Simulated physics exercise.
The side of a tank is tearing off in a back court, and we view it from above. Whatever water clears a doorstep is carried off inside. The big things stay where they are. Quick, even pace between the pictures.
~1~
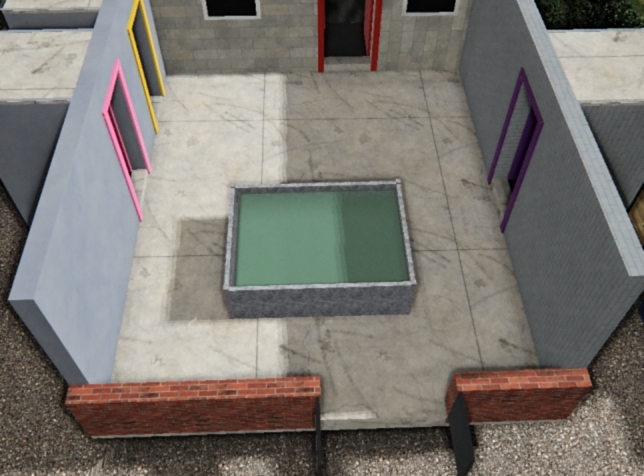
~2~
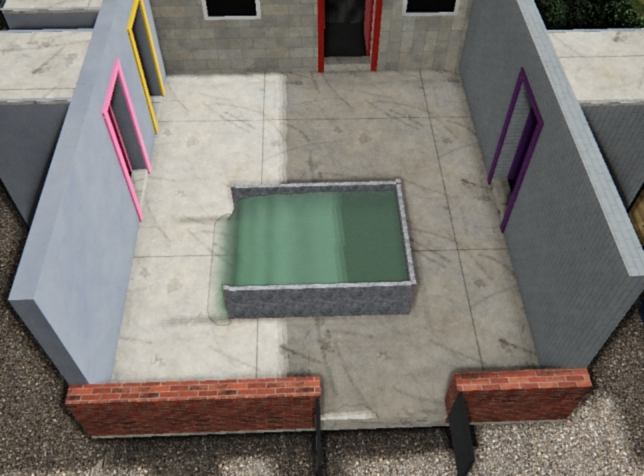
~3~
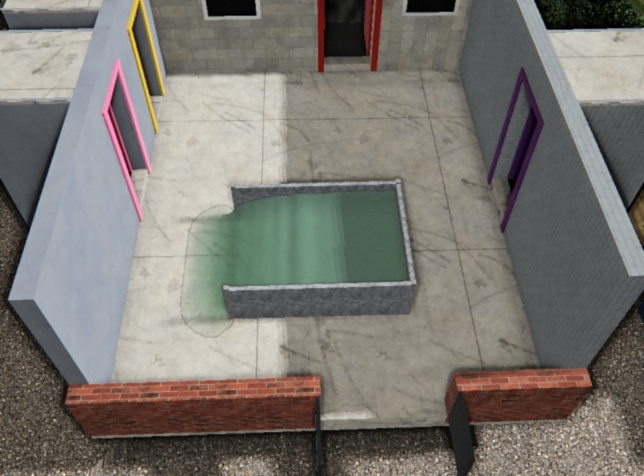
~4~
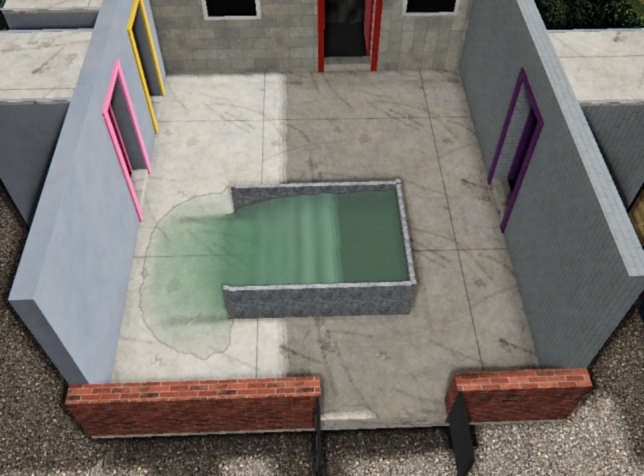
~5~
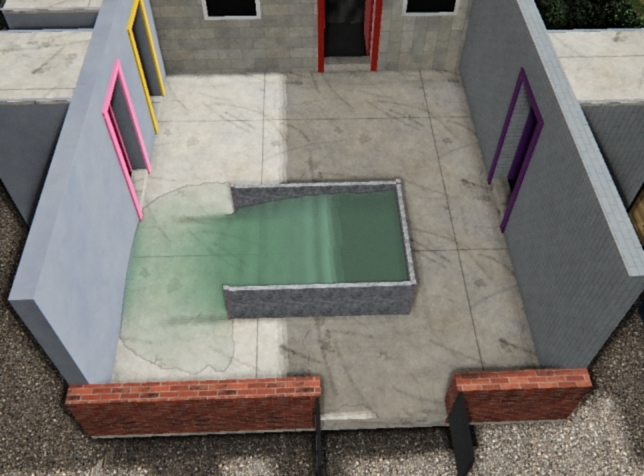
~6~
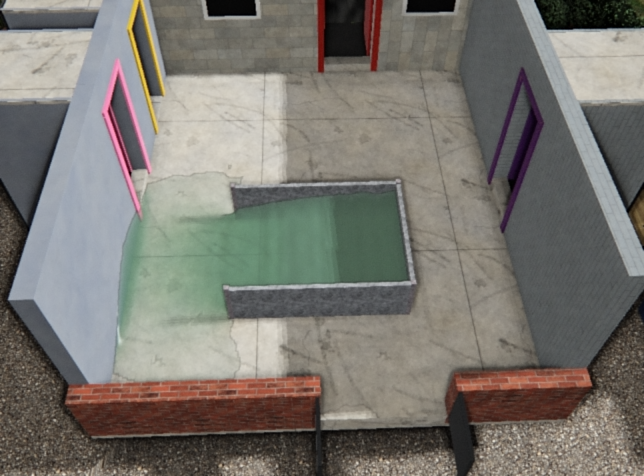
Green water pours from the open left side of a tank and spreads across the courtyard.
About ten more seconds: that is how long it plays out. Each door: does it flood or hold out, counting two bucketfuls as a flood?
Red door holds out, pink door floods, purple door holds out, yellow door floods.
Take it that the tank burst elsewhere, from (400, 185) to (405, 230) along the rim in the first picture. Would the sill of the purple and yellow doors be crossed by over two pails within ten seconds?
Note - purple door: Past the mark, yellow door: Past the mark.
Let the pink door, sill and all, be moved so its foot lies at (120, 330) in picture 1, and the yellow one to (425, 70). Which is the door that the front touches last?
The answer is the door marked purple.
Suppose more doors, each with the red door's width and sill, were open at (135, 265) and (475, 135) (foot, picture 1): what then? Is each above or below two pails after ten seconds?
Tops it; comes up short.
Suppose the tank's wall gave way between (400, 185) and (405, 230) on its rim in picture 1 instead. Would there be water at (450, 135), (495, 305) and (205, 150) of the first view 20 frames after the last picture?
Taking the points in order: Swamped, swamped and unwetted.
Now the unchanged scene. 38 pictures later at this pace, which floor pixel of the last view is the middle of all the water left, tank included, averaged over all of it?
(314, 217).
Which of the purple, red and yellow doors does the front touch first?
That would be the yellow door.
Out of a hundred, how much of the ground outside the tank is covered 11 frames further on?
About 30 per cent.
A moment on, water covers 20 % of the floor; the red door not reached, the pink door under two buckets in, the purple door not reached, the yellow door not reached.
Next, water covers 30 % of the floor; the red door not reached, the pink door over two buckets in, the purple door not reached, the yellow door wet at the sill, nothing in.
Then, water covers 55 % of the floor; the red door wet at the sill, nothing in, the pink door over two buckets in, the purple door not reached, the yellow door under two buckets in.
Later, water covers 85 % of the floor; the red door wet at the sill, nothing in, the pink door far over two buckets in, the purple door wet at the sill, nothing in, the yellow door over two buckets in.
In the end, water covers 100 % of the floor; the red door wet at the sill, nothing in, the pink door far over two buckets in, the purple door wet at the sill, nothing in, the yellow door over two buckets in.
